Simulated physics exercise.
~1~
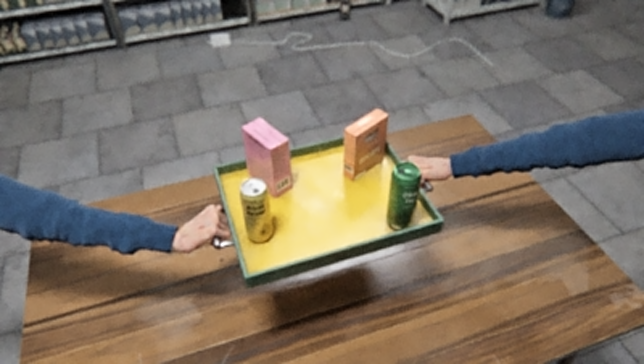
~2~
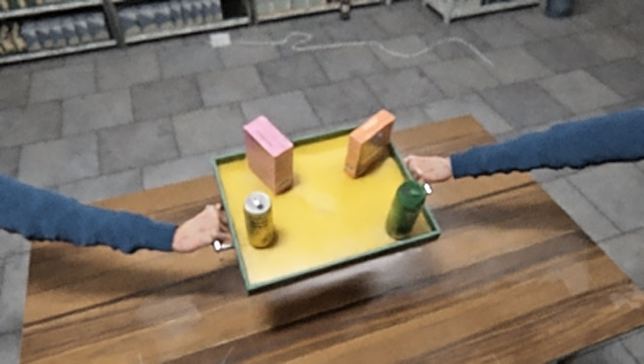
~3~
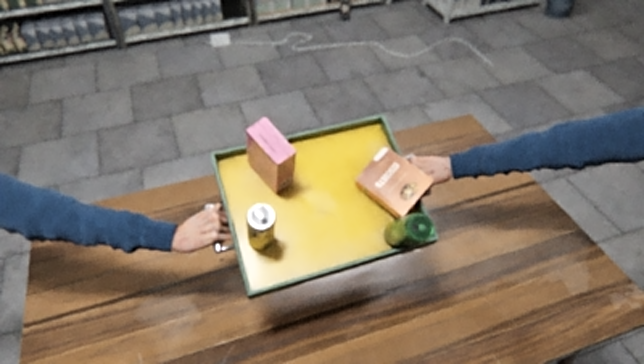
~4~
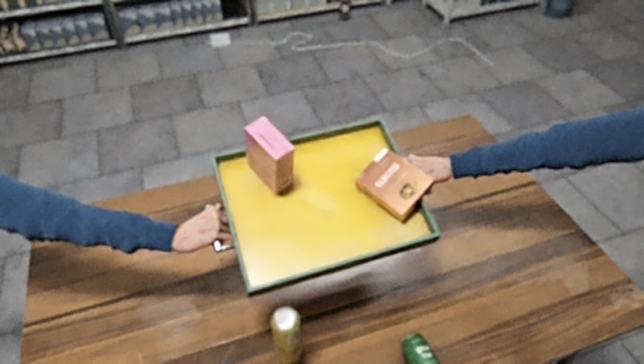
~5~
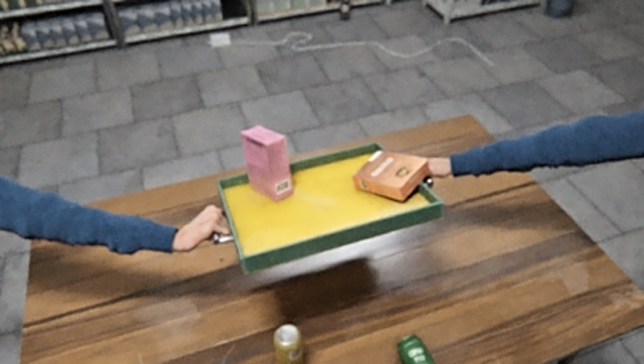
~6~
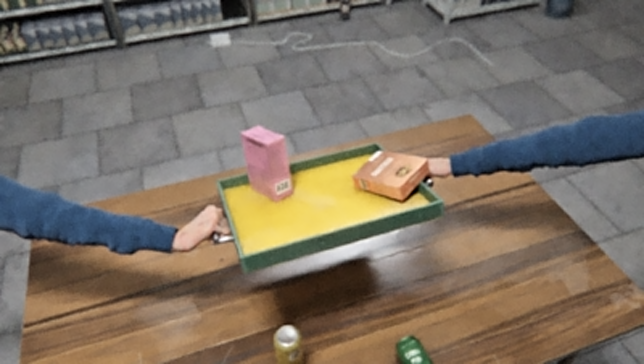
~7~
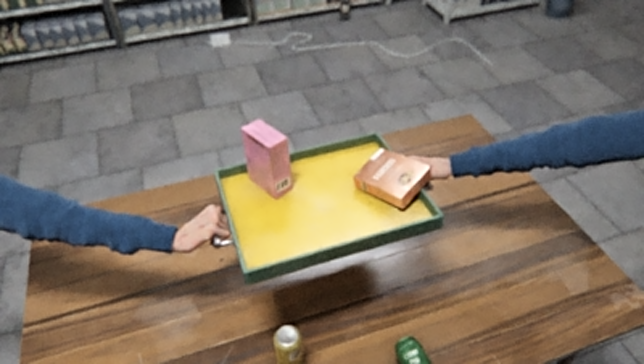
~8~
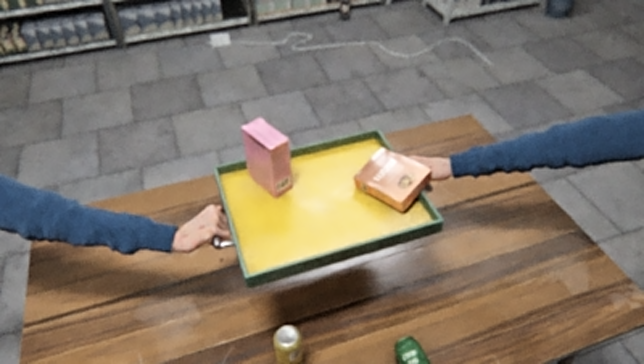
Over a table, hands tilting a tray both ways, two cans falling off, orange packet toppling, pink packet standing as it levels.
